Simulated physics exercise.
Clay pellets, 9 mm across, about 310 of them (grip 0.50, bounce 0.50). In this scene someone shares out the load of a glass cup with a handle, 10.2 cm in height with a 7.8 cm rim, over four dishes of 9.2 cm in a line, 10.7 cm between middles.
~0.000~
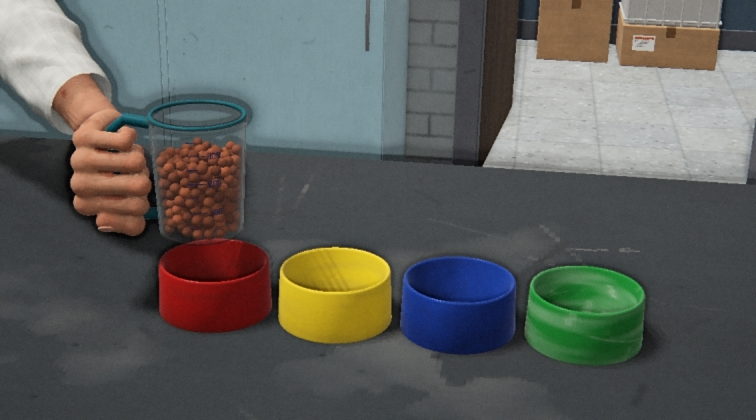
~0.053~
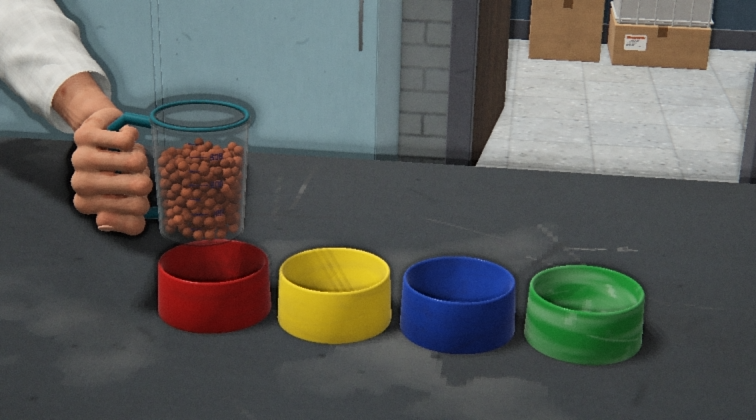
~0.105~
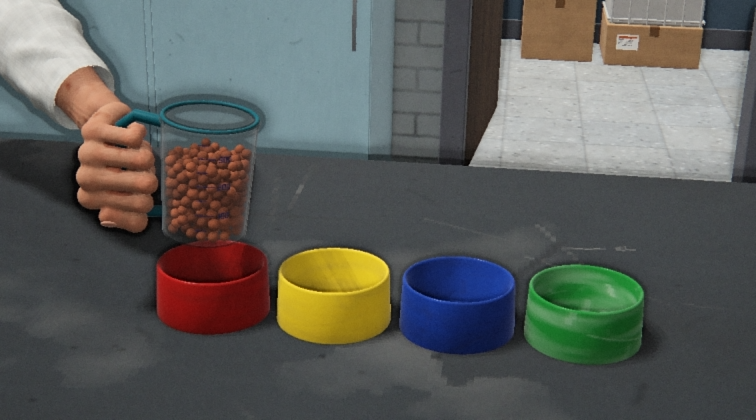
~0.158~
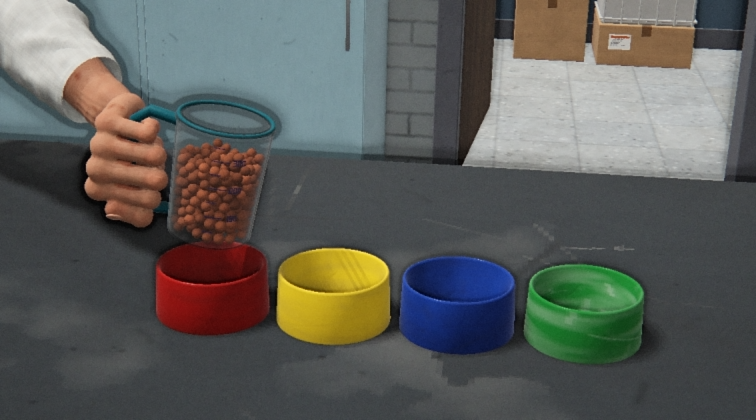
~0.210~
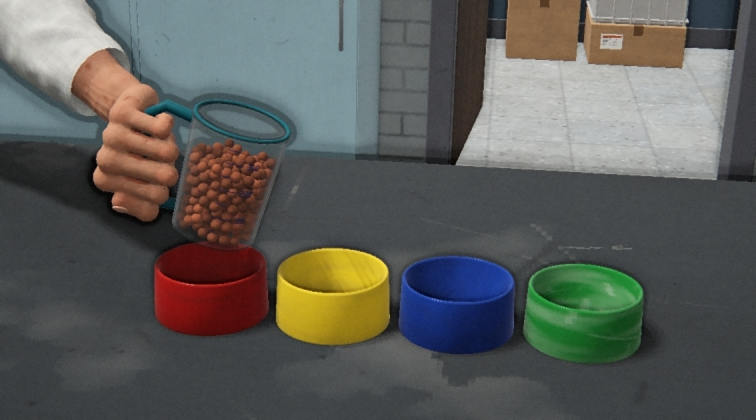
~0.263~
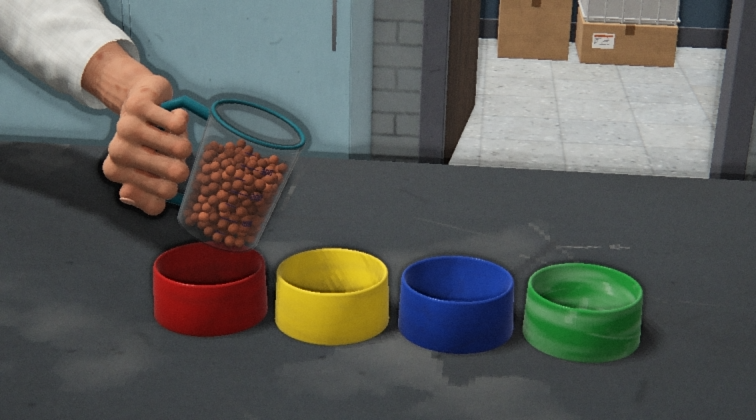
Hand moving a clear cup of brown pellets slightly right while tilting it above red, yellow, blue and green dishes.
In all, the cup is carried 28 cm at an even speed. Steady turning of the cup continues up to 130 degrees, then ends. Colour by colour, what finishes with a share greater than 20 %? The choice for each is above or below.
Red - below it, blue - above it, green - above it, yellow - below it, counter - above it.
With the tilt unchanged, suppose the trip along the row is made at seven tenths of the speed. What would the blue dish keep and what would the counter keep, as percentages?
Then: Blue 100; counter 0.
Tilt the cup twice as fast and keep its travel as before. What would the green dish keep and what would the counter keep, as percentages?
Shares - green: 0, counter: 30.
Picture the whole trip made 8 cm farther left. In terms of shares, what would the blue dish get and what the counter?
In that case, blue: 80; counter: 20.
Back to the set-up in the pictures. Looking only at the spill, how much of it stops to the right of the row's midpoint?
Around 100 per cent of it.
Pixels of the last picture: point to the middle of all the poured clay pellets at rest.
Centre at rest: Approx. (531, 322) px.
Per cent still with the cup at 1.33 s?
Somewhere close to 40 percent.
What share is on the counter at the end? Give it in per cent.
35 %.
After 0.90 s, tilt 88 degrees; cup holds 100 %.
After 1.33 s, tilt 129 degrees; cup holds 40 %, blue 30 %, green 5 %.
Then, at 1.83 s, tilt 130 degrees; cup holds 0 %, blue 30 %, green 35 %.
By 2.1 s all is still; red 0 %, blue 30 %, green 35 %, yellow 0 %, counter 35 %.
